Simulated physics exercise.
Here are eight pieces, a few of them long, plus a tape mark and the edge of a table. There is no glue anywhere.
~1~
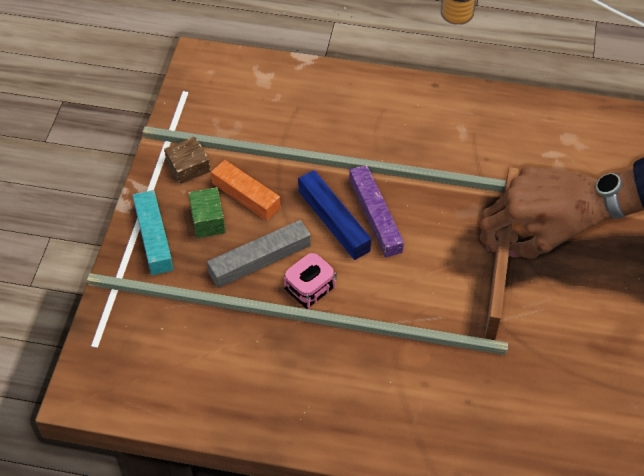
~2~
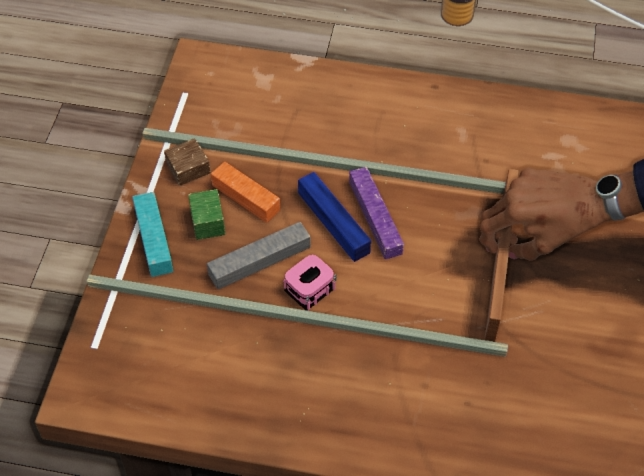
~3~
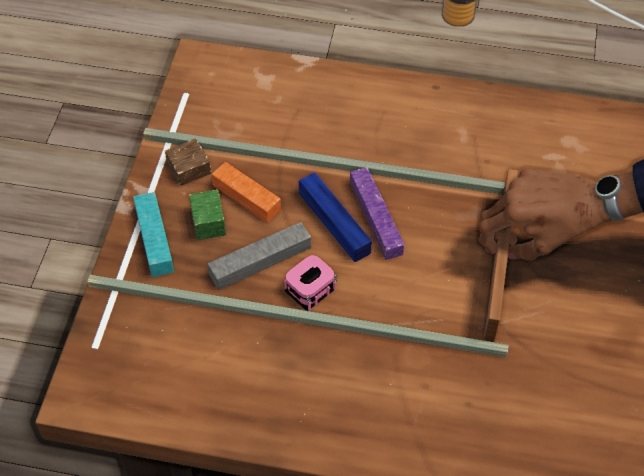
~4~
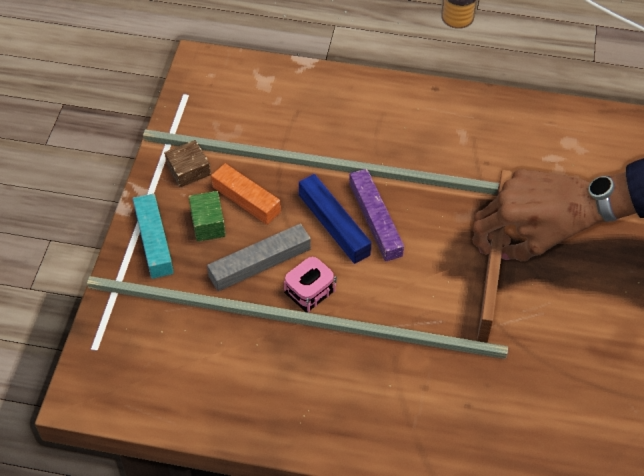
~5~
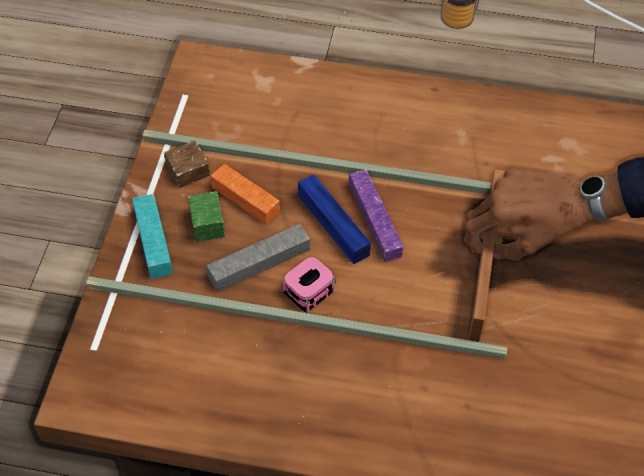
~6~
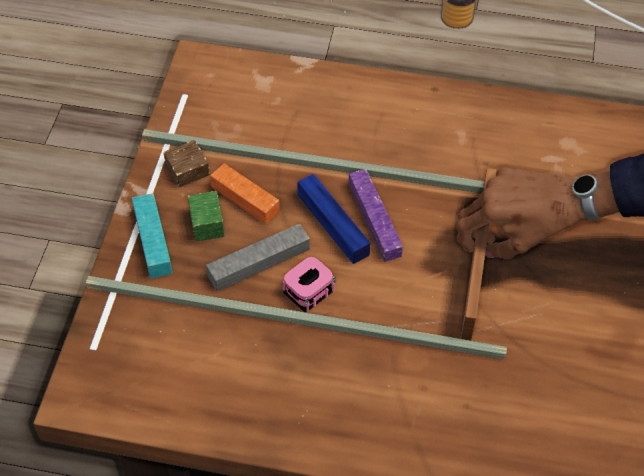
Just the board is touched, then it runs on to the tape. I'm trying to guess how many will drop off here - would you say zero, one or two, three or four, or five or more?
I'd say five or more.
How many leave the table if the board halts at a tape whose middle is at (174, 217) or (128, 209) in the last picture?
Respectively 3 and 7.
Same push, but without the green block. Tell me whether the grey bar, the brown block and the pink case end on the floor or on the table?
As for the grey bar, it is not retained; the brown block is not retained; the pink case is retained.
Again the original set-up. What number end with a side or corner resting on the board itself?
2 end up touching it.
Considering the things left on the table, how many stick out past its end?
That comes to 2 of them.
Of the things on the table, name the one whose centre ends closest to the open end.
Blue stick.
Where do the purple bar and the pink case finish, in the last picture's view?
The purple bar settles near (144, 176); as for the pink case, near (105, 258).
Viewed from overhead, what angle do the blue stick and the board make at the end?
Close to 0°.
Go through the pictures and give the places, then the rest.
The first picture shows turquoise bar (153, 232); brown block (187, 160); green block (207, 213); board (502, 252); tape (144, 209).
The second picture shows brown block (187, 162); grey bar (259, 255).
The third picture shows green block (207, 215); purple bar (376, 212).
The fourth picture shows turquoise bar (153, 235); board (495, 255).
The fifth picture shows brown block (187, 164); blue stick (333, 218).
The sixth picture shows turquoise bar (152, 235); brown block (187, 163); green block (206, 216); board (479, 253); tape (143, 212).
A little later, none off yet; turquoise bar at rest near (152, 235); brown block at rest near (187, 163); green block at rest near (206, 216).
Next, none off yet; turquoise bar at rest near (149, 235); brown block shifted about its own width near (145, 154); green block shifted about its own width near (176, 210).
When it is over, the number that fall off is five or more; down, grey bar, orange bar, green block, brown block and turquoise bar.
